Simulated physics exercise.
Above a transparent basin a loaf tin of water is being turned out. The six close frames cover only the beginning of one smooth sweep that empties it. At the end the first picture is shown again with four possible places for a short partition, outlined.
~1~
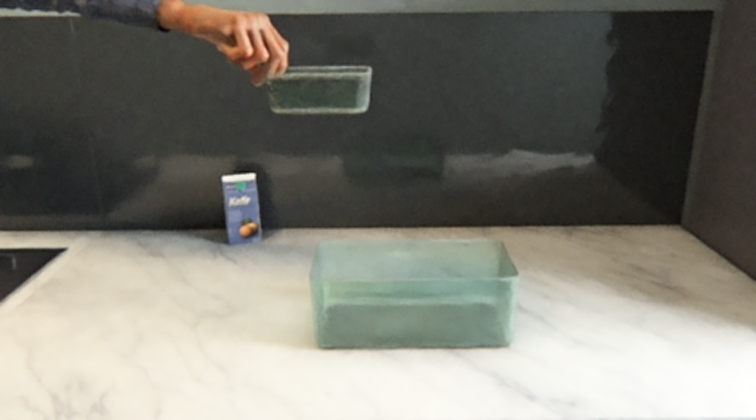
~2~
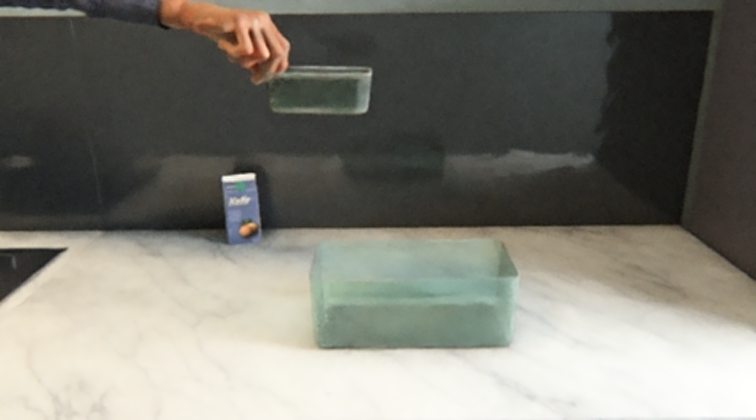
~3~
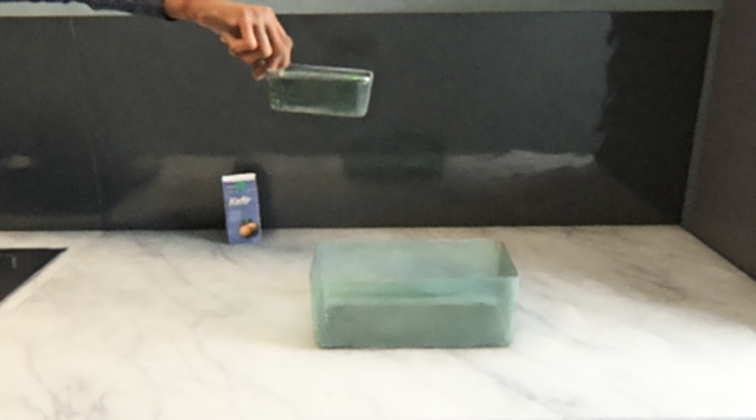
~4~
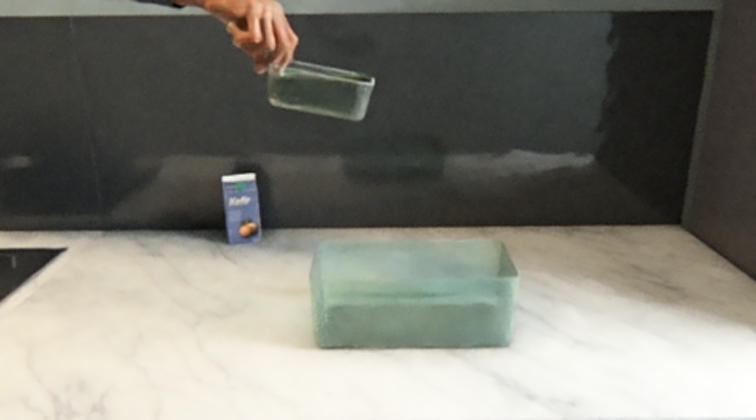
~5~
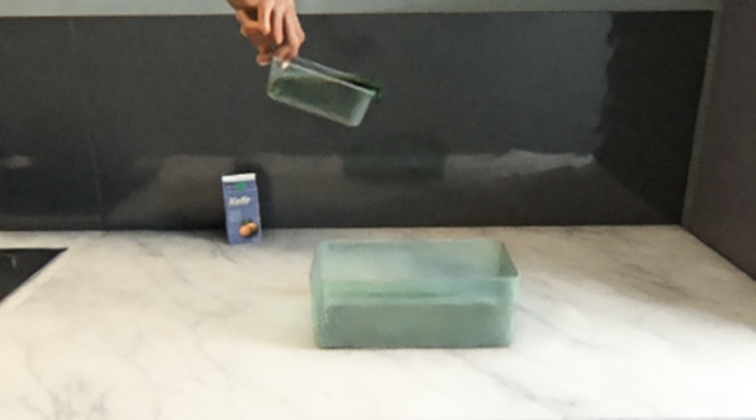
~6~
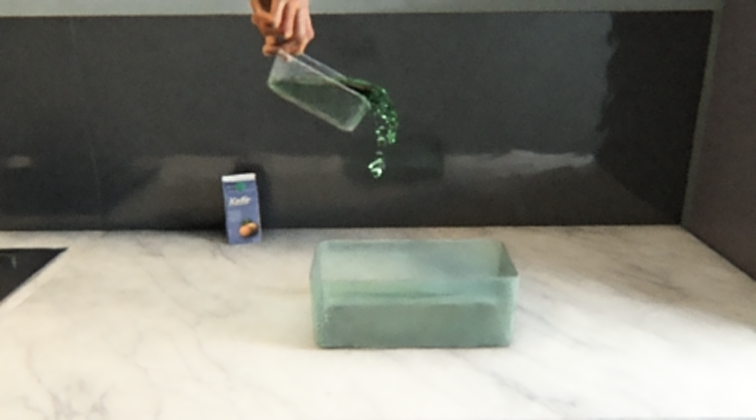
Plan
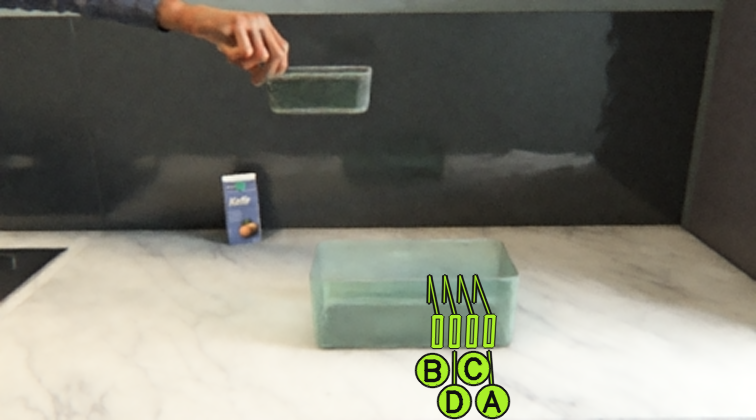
Above a transparent basin on a marble counter, a hand tilts a loaf tin, pouring water.
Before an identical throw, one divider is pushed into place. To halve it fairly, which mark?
Use slot B.
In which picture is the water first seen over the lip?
In picture 5.
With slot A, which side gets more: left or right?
The left one.
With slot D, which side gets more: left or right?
The left one.
In lime, A at (489, 351); B at (437, 352); C at (471, 351); D at (454, 351).
With A, about 92 % ends left of the wall and 4 % right of it; 4 % is lost outside.
With B, about 44 % ends left of the wall and 52 % right of it; 4 % is lost outside.
With C, about 94 % ends left of the wall and 4 % right of it; 3 % is lost outside.
With D, about 83 % ends left of the wall and 14 % right of it; 3 % is lost outside.
